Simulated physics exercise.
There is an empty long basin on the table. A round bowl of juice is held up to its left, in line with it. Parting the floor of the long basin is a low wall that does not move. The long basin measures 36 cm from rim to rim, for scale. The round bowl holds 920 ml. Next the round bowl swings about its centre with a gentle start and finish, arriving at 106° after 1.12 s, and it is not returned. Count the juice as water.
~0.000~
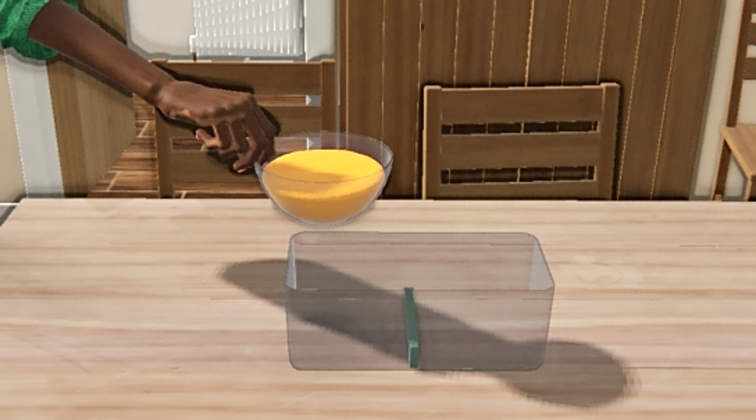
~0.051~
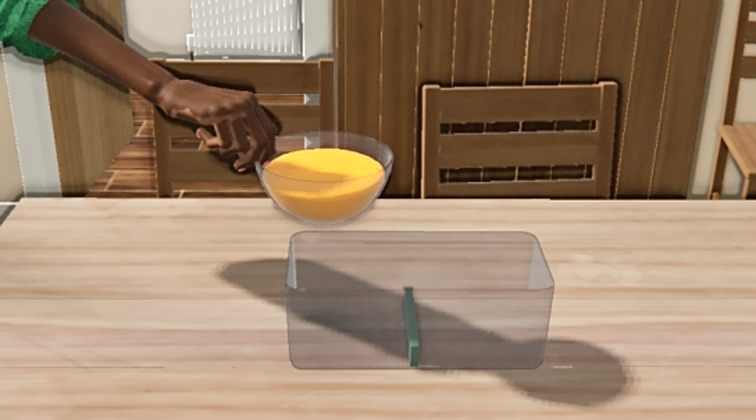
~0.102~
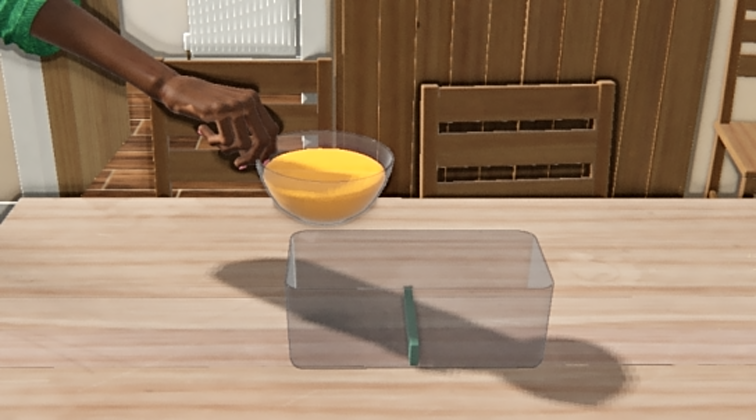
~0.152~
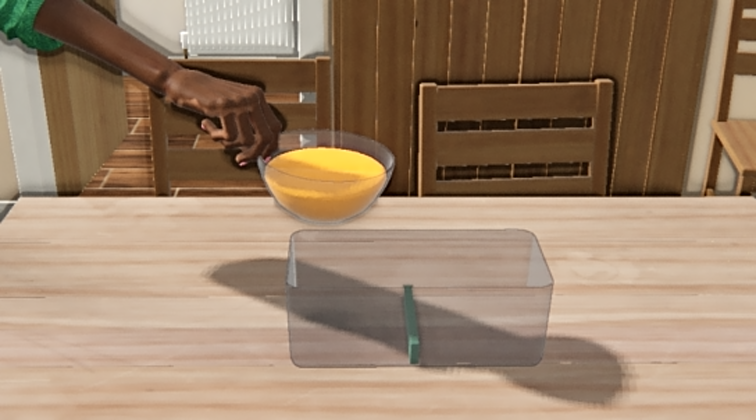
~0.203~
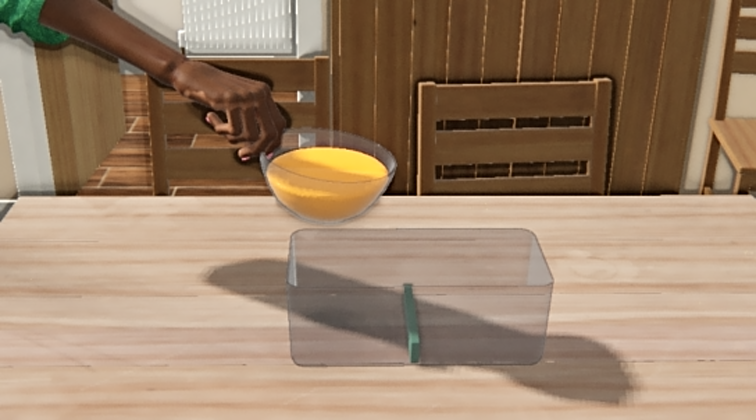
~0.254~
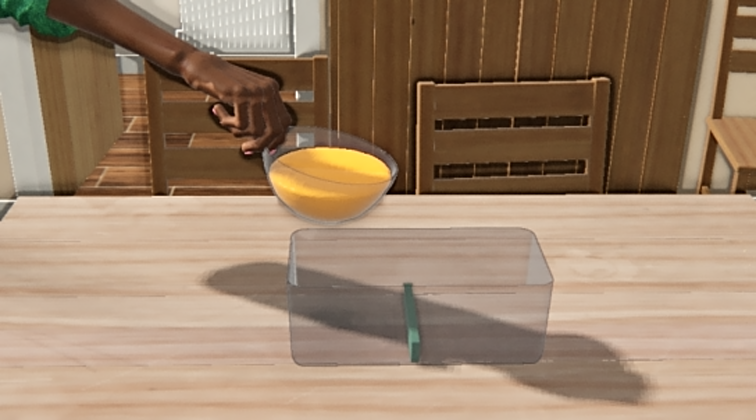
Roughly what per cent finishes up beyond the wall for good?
Roughly 68 per cent.
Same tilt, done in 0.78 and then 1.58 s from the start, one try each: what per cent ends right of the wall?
In order, 60 and 70 per cent.
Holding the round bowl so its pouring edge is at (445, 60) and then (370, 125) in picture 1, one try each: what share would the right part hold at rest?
The first try gives around 85 percent, the second around 55 percent.
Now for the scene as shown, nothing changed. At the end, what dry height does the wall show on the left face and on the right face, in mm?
The left side gives some 24 mm, the right side some 14 mm.
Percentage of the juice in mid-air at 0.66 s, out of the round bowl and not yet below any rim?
Around 30 in a hundred.
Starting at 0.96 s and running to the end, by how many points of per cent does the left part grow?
About 4 percent.
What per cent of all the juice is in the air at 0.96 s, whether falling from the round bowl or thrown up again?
Airborne fraction: Approx. 3 %.
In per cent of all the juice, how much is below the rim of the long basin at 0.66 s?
Around 24 percent.
After 0.66 s the tilt is 68° and 45 per cent is still to pour, 1 is left of the wall and 23 right of it.
After 0.96 s the tilt is 101° and 1 per cent is still to pour, 27 is left of the wall and 69 right of it.
After 1.28 s the tilt is 106° and 0 per cent is still to pour, 30 is left of the wall and 70 right of it.
After 1.62 s the tilt is 106° and 0 per cent is still to pour, 31 is left of the wall and 68 right of it.
In the end 32 per cent lies left of the wall, 68 right of it and 0 outside.
